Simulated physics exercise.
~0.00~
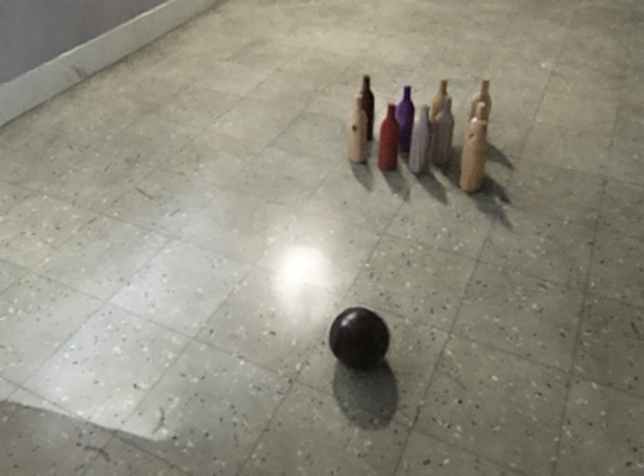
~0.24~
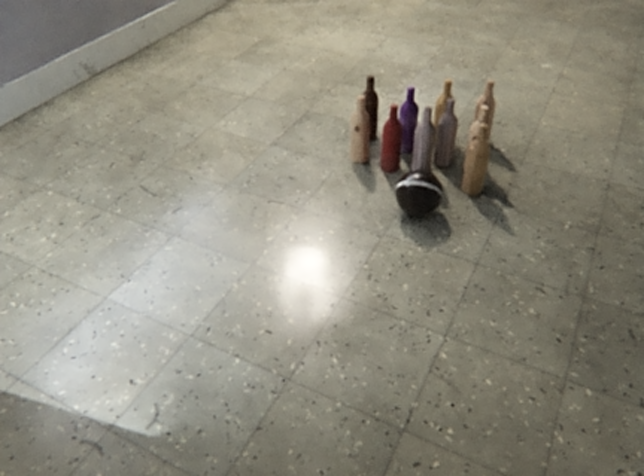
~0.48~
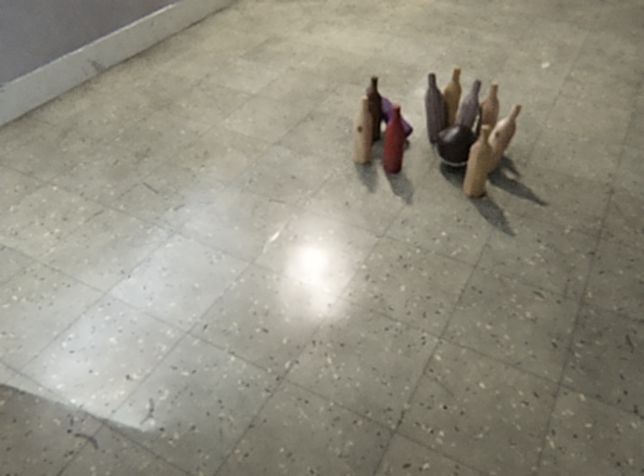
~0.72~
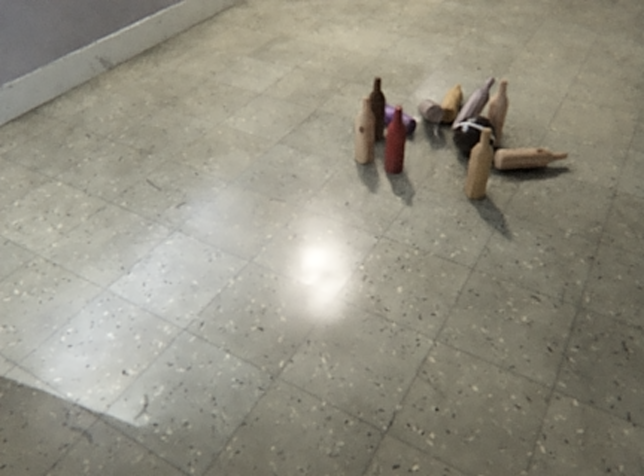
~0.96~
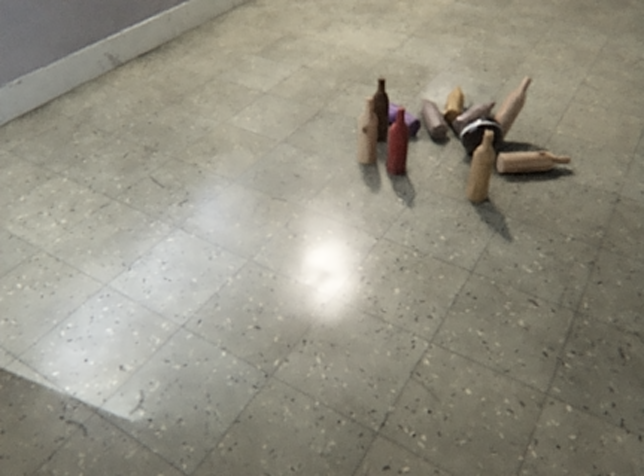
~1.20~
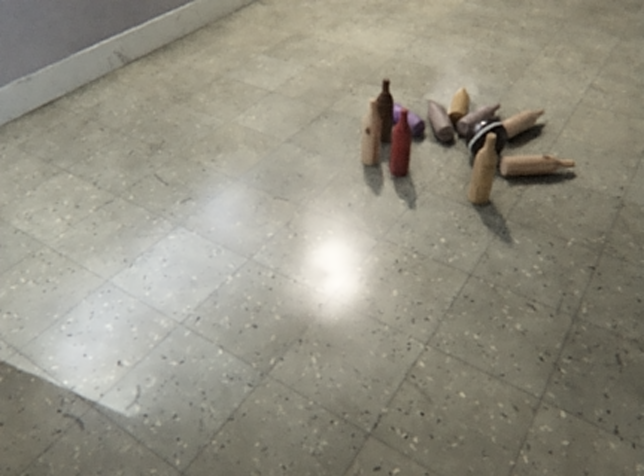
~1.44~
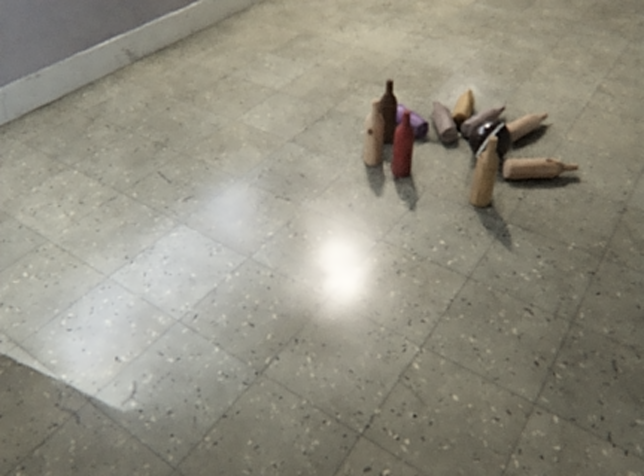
The footage shows a dark ball rolling across a speckled tiled floor into a cluster of upright wooden skittles, toppling the purple one and several others before settling among them, while the red skittle and a few more remain standing.
